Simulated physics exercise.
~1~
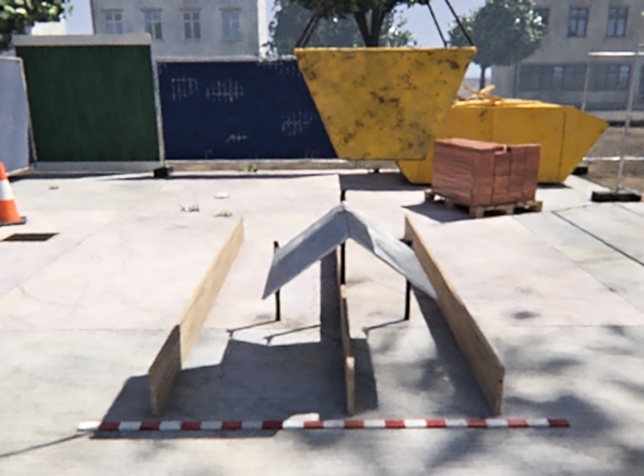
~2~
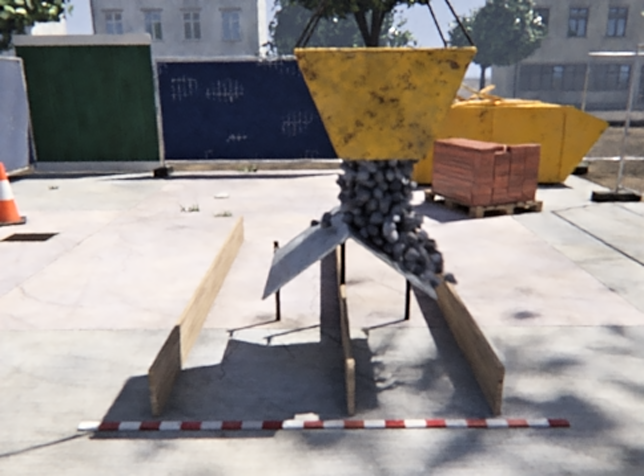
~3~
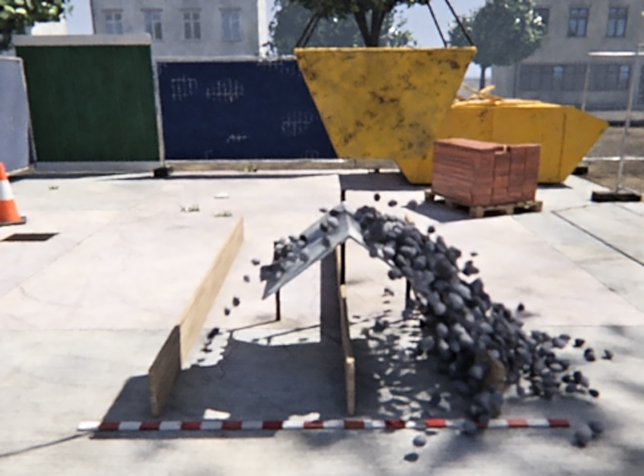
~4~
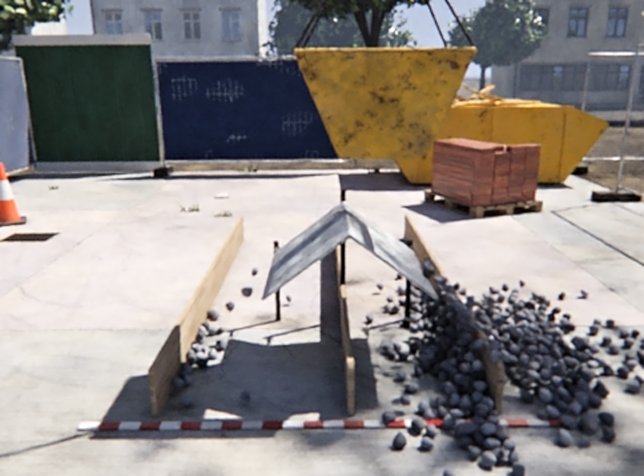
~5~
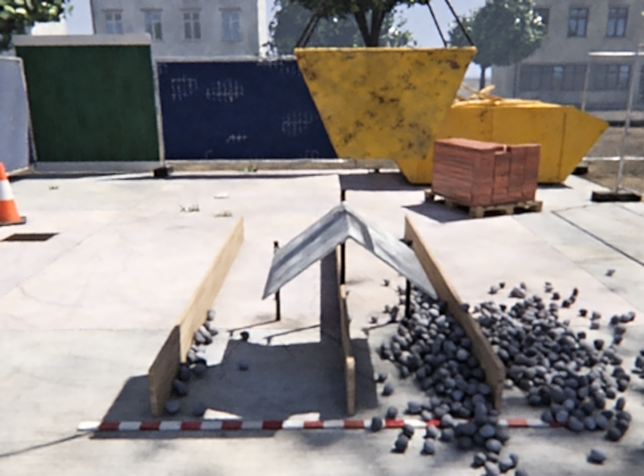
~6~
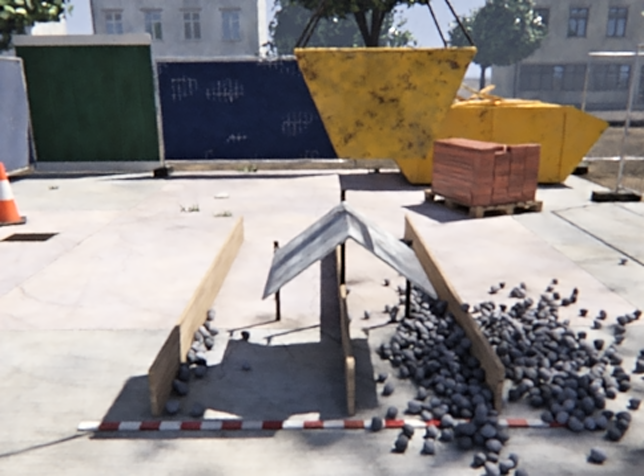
On a sunny paved yard, a hanging yellow skip dropped grey stones onto a peaked metal sheet, and most slid down to the right, some spilling over the plank, leaving heaps on both sides of it and only a few stones in the left bay.
